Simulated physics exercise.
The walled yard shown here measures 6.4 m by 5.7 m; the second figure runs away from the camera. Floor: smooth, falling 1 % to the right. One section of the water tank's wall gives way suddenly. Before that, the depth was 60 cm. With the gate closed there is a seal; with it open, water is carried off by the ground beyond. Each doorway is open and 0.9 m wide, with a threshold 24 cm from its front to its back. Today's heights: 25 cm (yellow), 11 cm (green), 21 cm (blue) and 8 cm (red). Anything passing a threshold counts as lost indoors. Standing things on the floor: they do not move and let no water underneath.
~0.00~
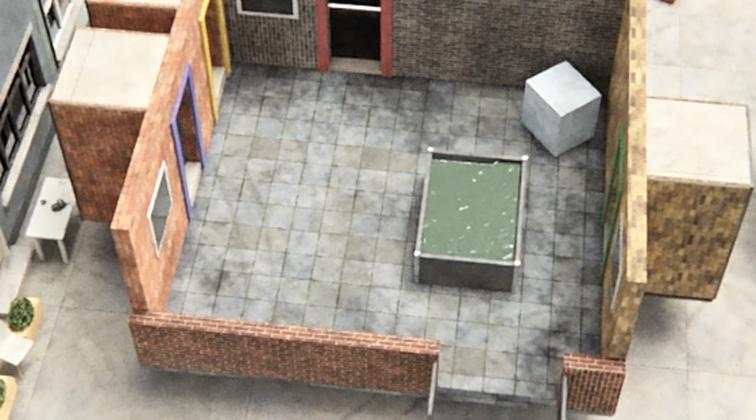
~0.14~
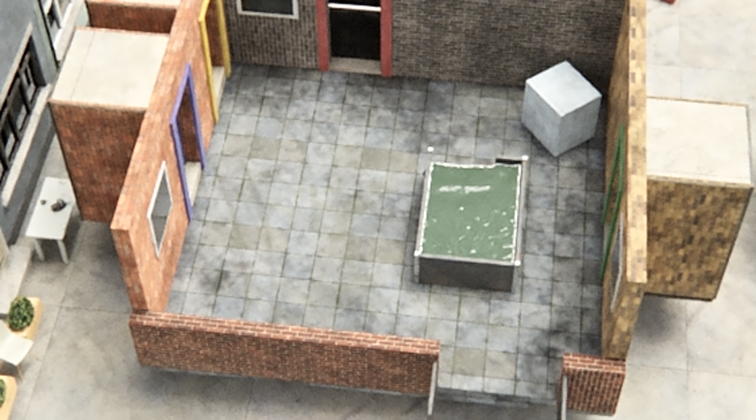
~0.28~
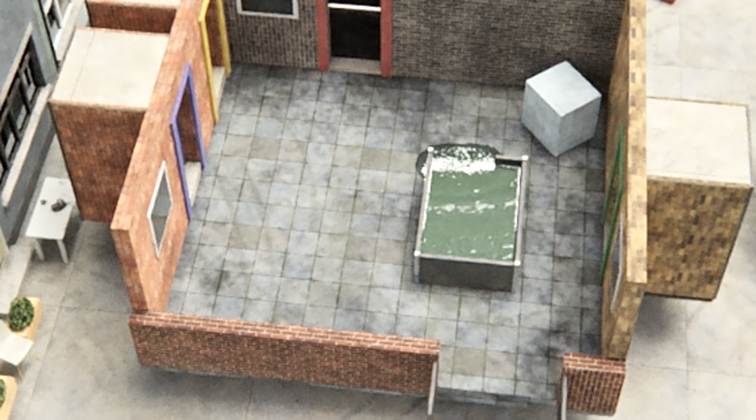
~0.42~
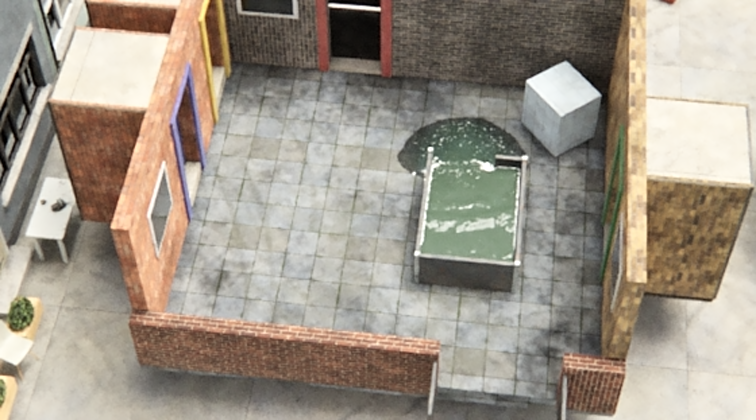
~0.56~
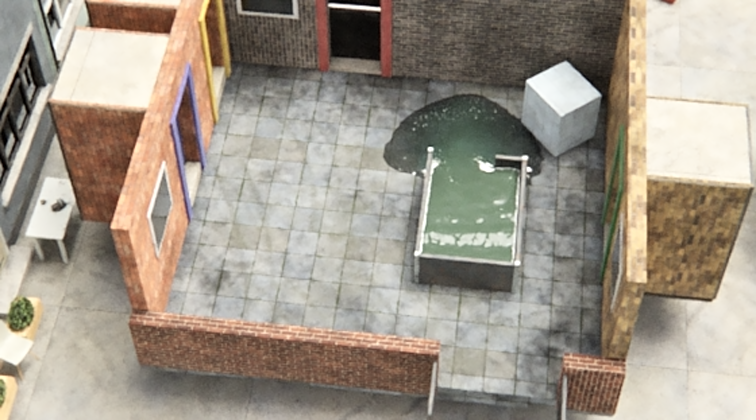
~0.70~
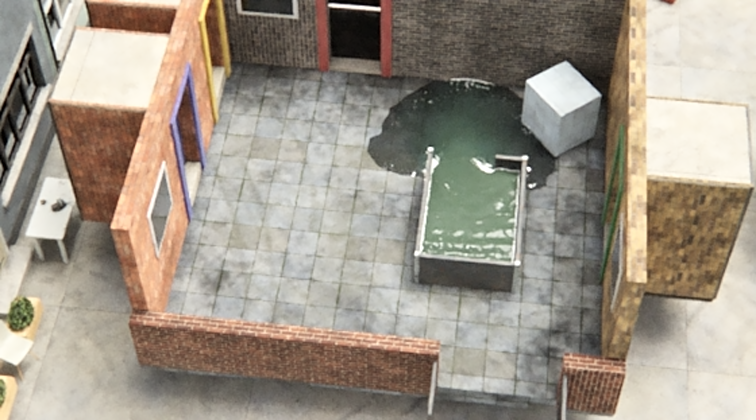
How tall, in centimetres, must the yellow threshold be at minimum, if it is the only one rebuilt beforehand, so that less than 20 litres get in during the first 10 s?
It needs to be at least 12 cm tall.
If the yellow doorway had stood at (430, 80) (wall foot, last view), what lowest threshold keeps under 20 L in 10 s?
22 cm.
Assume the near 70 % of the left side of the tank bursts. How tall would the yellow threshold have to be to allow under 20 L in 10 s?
I'd say close to 6.5 cm.
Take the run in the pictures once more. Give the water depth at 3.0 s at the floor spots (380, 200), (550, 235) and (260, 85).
Approx. 0 / 0 / 6 cm.
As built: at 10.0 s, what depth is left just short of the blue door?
Lab note: Depth approx. 3.0 cm.
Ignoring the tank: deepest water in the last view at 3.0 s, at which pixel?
Look close to (548, 103).
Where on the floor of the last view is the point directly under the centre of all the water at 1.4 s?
The water is centred near (465, 189).
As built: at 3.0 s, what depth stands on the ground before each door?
Lab note, depth in cm: Yellow 17; green 0; blue 0; red 11.
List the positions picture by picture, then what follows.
The first frame shows still water, 60 cm deep, in the water tank at (472, 209); the yellow door at (215, 54) is dry.
In the second frame, water pours out on the far side and has run 0.3 m, to a hidden place; about 8 cm deep outside, 60 cm at the back.
In the third frame, the gap is on the far side, the front 0.8 m out at (478, 148); the back of the water tank holds 60 cm.
In the fourth frame, the front is at (462, 122), 1.3 m from the gap on the far side; 1.8 m2 of floor is wet, 60 cm left at the back.
In the fifth frame, water pours out on the far side and has run 1.8 m, to (469, 98); about 5 cm deep outside, 59 cm at the back.
In the sixth frame, water pours out on the far side and has run 2.1 m, to (442, 82); about 5 cm deep outside, 52 cm at the back; 2.9 m in a straight line remain to the yellow door at (215, 54).
After 1.4 s water covers 20 % of the floor, deepest (32 cm) near (452, 177); it has not reached the yellow door.
After 3.0 s water covers 30 % of the floor, deepest (26 cm) near (548, 103); 17 cm at the yellow door, 0 litres in over its 25 cm threshold.
After 10.0 s water covers 95 % of the floor, deepest (8 cm) near (476, 292); 4 cm at the yellow door, 0 litres in over its 25 cm threshold.
At the yellow door as built, the water arrived by 2.5 s and peaked near 18 cm at 3.2 s.
With a threshold of 10.5 cm, 31 litres would have come in within the 10 s; with 14 cm, 9 litres. So under 20 litres takes about 12 cm.
